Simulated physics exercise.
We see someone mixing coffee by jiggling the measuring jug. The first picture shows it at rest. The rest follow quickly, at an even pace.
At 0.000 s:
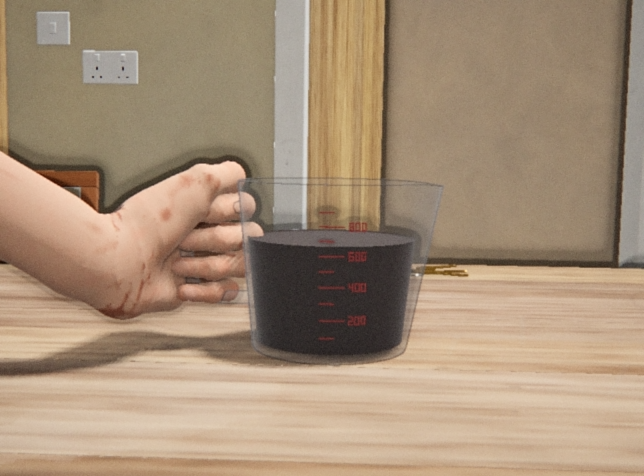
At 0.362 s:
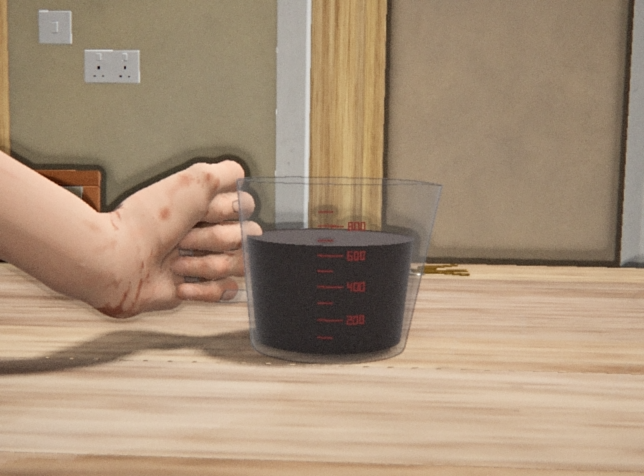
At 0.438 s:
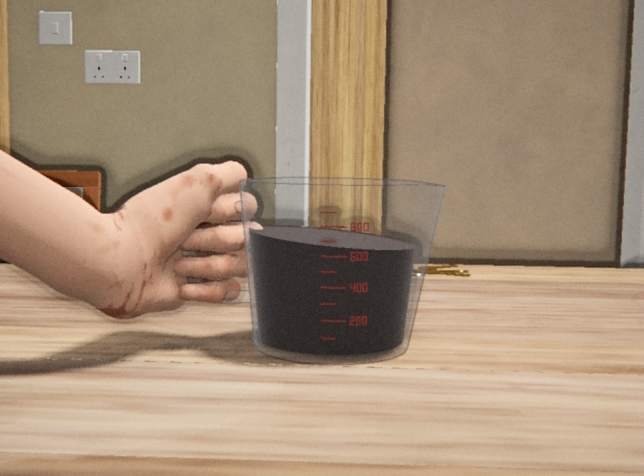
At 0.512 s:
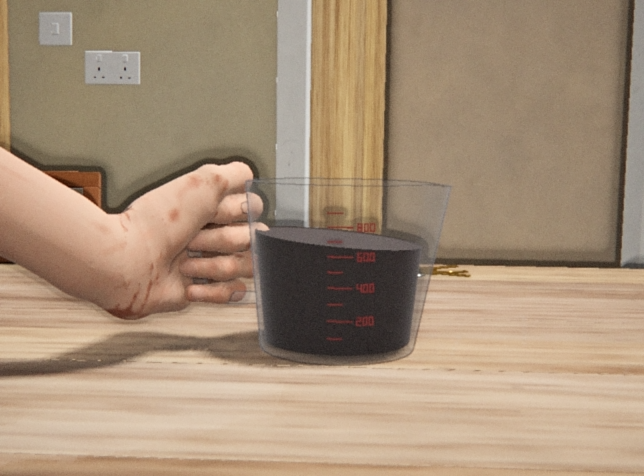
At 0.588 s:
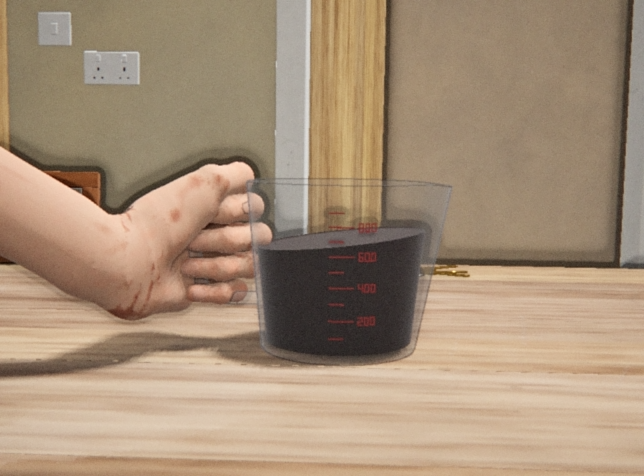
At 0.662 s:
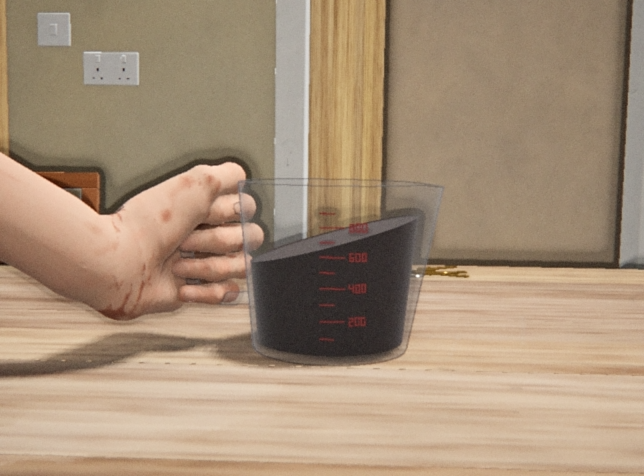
To begin with, a clear measuring jug about two thirds full of dark liquid rests on a wooden surface, a hand at its left side. The hand jiggles the jug slightly to the right, and the liquid sits a little higher on the left. The jug then shifts back left as the liquid slopes clearly up to the right.
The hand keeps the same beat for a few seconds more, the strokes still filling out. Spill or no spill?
The measuring jug spills.
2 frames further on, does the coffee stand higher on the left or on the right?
On the left side.
Around 1.0 s, the highest wave so far comes most of the way to the rim.
Around 1.1 s, the highest wave so far goes over the rim.
Around 5.1 s, the highest wave so far goes over the rim; some is on the top.
